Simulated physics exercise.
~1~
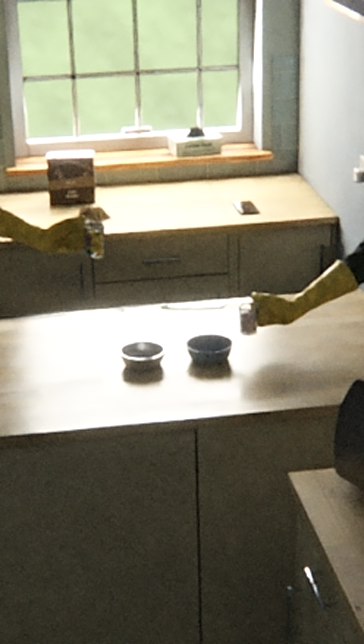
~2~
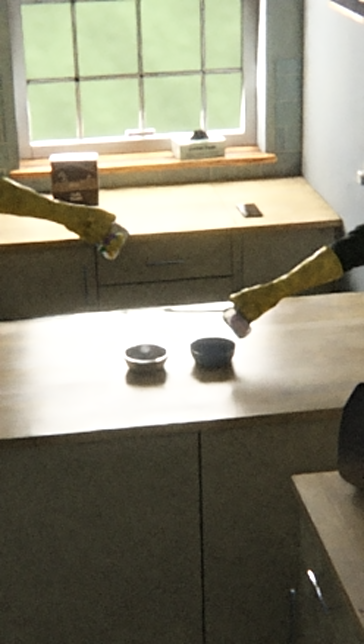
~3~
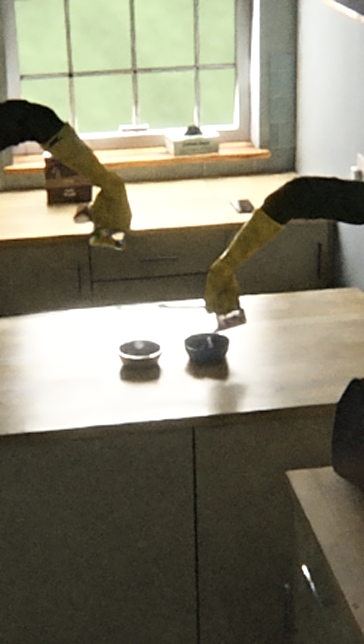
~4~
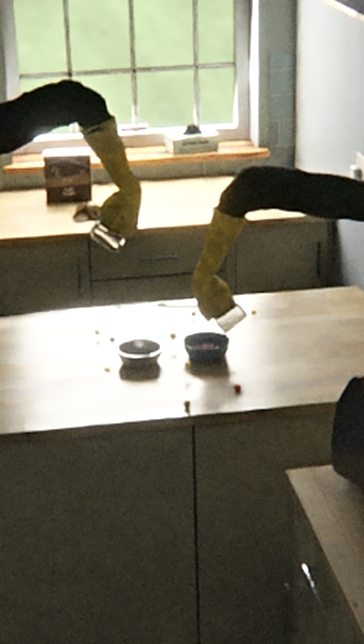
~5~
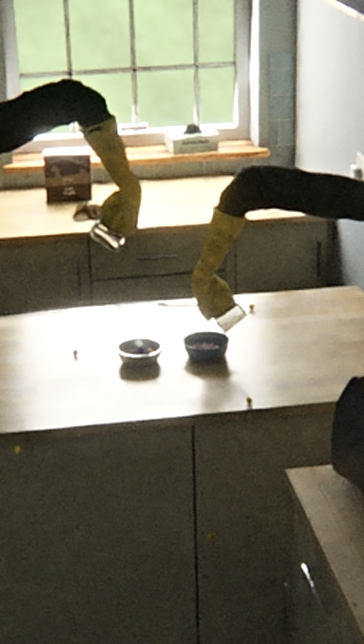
To begin with, two yellow-gloved hands hold small clear cups upright, one on each side of a kitchen, with two small dark dishes on the pale counter. The hands move inward and begin to tilt the cups. Both cups then tip onto their sides, the right one close above the right dish. As the cups turn upside down, small colored pieces scatter around the dishes, some of them in the air. By the end, both cups stay overturned, the left dish has lost most of its pieces outside, and the right dish has kept all of its own.
